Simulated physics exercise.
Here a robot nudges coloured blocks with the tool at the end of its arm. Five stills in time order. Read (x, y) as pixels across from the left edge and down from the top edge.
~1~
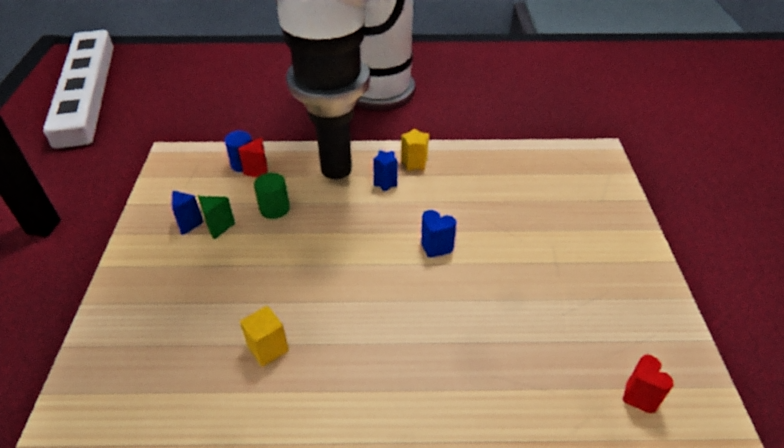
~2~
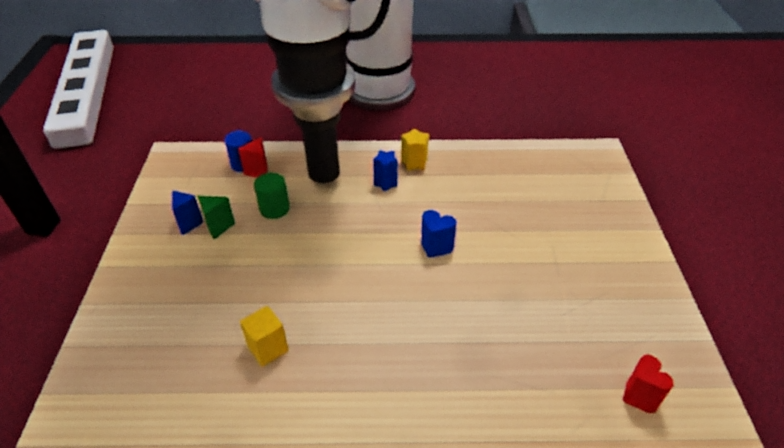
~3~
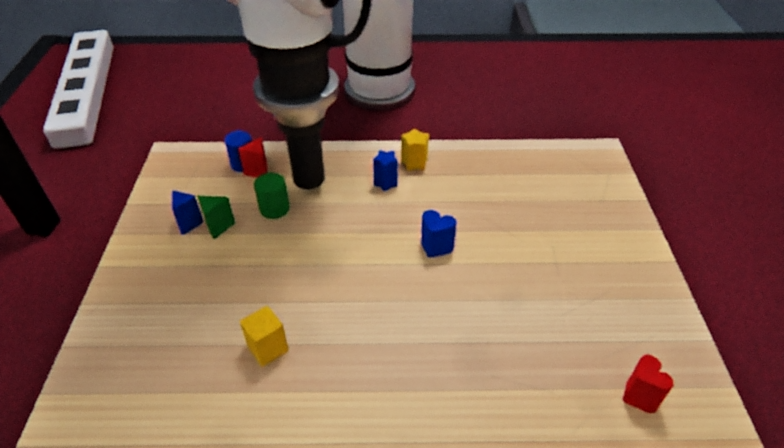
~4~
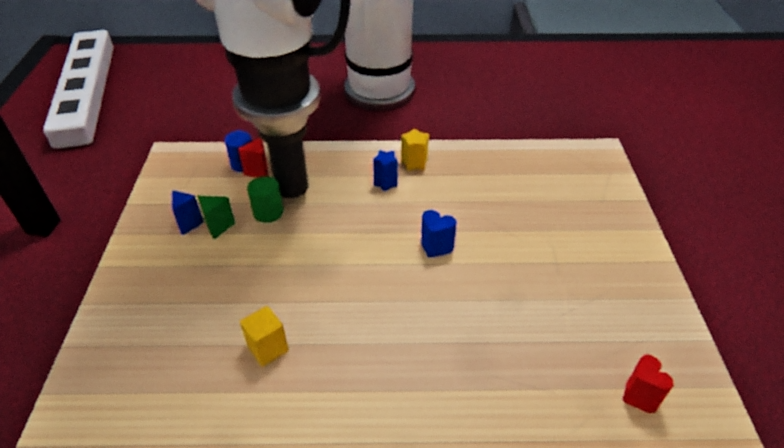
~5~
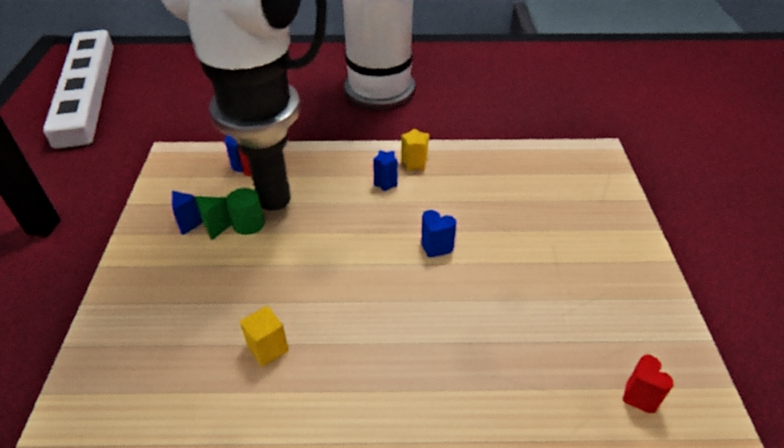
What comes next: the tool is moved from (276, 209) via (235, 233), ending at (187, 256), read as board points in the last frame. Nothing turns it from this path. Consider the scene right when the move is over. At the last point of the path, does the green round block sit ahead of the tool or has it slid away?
The tool still drives it.
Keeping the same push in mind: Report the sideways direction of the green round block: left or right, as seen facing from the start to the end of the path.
So, looking from the first point of the path to the last, the green round block moves leftwards.
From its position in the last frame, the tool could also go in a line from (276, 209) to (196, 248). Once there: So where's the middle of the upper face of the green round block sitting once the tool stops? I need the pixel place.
Its top middle will sit at (174, 248).
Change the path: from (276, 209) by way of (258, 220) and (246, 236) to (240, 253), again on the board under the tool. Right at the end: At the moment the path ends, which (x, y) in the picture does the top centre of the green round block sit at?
That would be at about pixel (196, 233).
What follows on the original path. One third of the way, tool (246, 216); blue triangular block (175, 197), turned 10° anticlockwise; green triangular block (196, 206); green round block (213, 217).
Two thirds of the way, tool (216, 232); blue triangular block (170, 196); green triangular block (188, 207); green round block (185, 236).
At the end, tool (183, 247); blue triangular block (166, 195), turned 20° clockwise; green triangular block (174, 210), turned 15° clockwise; green round block (158, 256); red triangular block still.
